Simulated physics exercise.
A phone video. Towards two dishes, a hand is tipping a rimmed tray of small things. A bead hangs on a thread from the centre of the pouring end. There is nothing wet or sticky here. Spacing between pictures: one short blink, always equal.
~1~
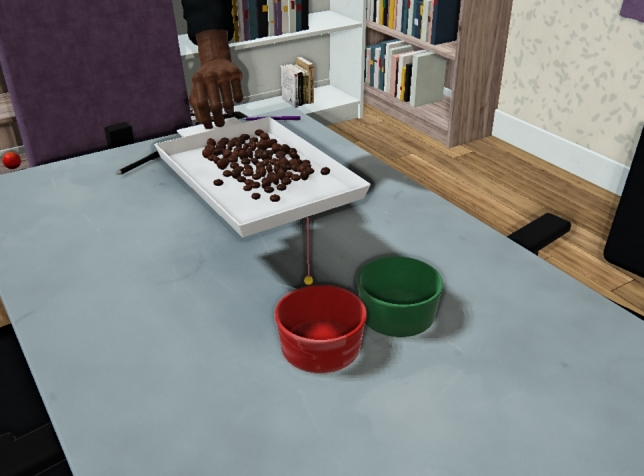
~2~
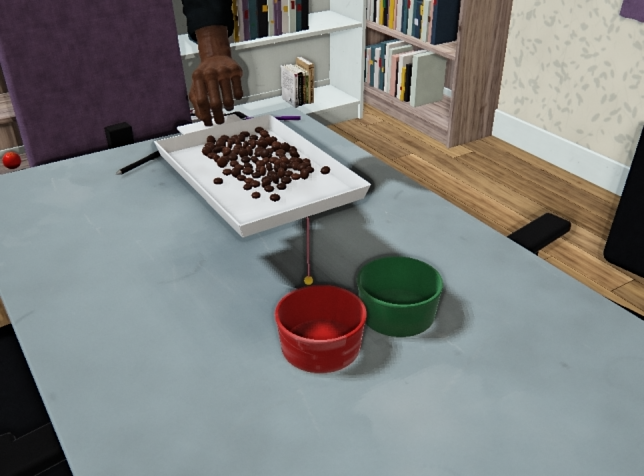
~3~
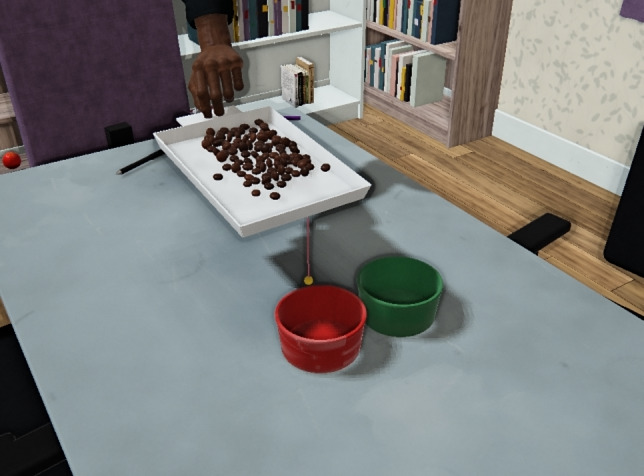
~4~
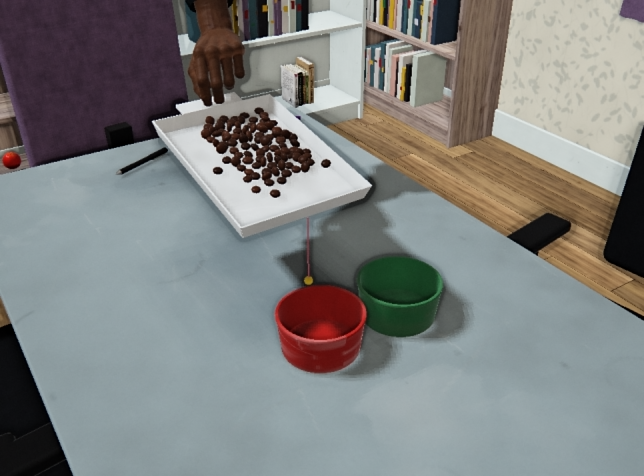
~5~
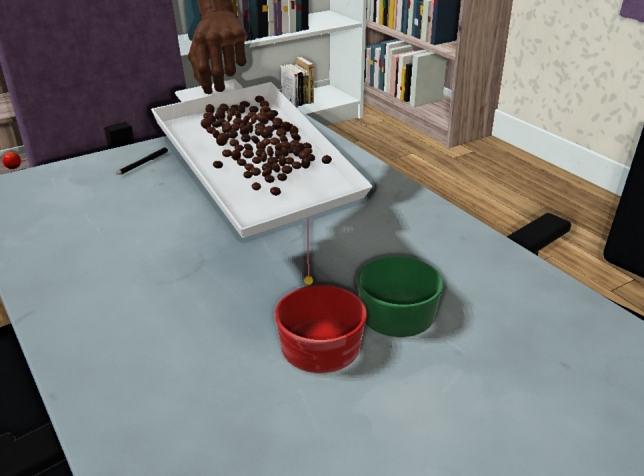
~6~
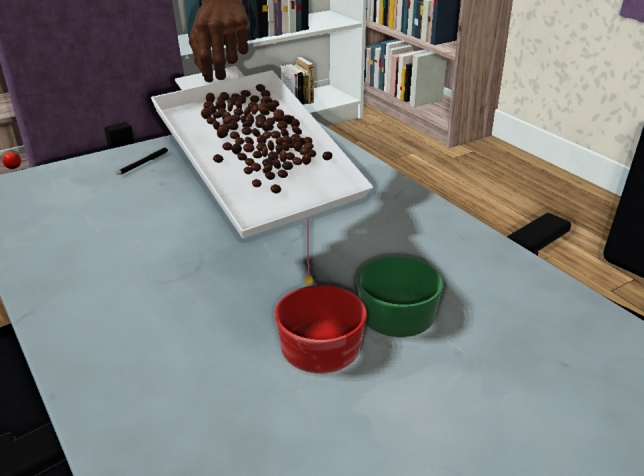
On a grey table, a hand gradually tilts a white tray of brown drops towards two dishes.
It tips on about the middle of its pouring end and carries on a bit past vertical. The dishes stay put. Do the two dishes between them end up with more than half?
Yes.
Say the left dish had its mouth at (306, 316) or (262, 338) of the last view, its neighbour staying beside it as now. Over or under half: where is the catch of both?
First shift, a majority share; second shift, a majority share.
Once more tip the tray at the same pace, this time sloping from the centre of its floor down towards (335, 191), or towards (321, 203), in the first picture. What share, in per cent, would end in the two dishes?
The first try gives close to 50 percent; the next gives 80 percent.
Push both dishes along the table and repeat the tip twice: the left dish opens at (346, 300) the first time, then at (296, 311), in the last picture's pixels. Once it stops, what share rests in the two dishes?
The first try gives 60 per cent, the second 60 per cent.
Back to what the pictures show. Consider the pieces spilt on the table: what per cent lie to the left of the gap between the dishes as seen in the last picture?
60 %, roughly.
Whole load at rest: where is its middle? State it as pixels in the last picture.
About (325, 344).
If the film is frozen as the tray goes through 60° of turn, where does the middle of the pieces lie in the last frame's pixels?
I'd mark it close to (311, 204).
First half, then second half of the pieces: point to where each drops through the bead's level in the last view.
The opening part goes through (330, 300); what follows goes through (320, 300).
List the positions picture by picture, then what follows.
In the first frame, corners of the pouring end near (242, 222) and (364, 184), level; middle of the load near (255, 162), flat chocolate drops; left dish near (345, 350); right dish near (425, 315); bead on its thread near (309, 281).
In the second frame, corners of the pouring end near (242, 222) and (364, 184), level; middle of the load near (255, 160).
In the third frame, corners of the pouring end near (242, 222) and (365, 184), tipped barely, level across its low end; middle of the load near (255, 155).
In the fourth frame, corners of the pouring end near (243, 224) and (365, 184), tipped a little, level across its low end; middle of the load near (255, 147).
In the fifth frame, corners of the pouring end near (244, 225) and (366, 185), tipped a little, level across its low end; middle of the load near (256, 140).
In the sixth frame, corners of the pouring end near (244, 226) and (367, 185), tipped clearly, level across its low end; middle of the load near (256, 133); left dish near (345, 350); right dish near (425, 315).
Shortly afterwards, tray tipped steeply; the bulk on the tray; a little in the air.
Next, tray tipped right over; near a third on the tray; near a third in the left dish; a little in the right dish; near a quarter outside both; a little in the air.
Some moments later, tray tipped past a quarter turn; near half in the left dish; a little in the right dish; near a third outside both.
In the end, tray tipped past a quarter turn; near half in the left dish; a little in the right dish; near a third outside both.
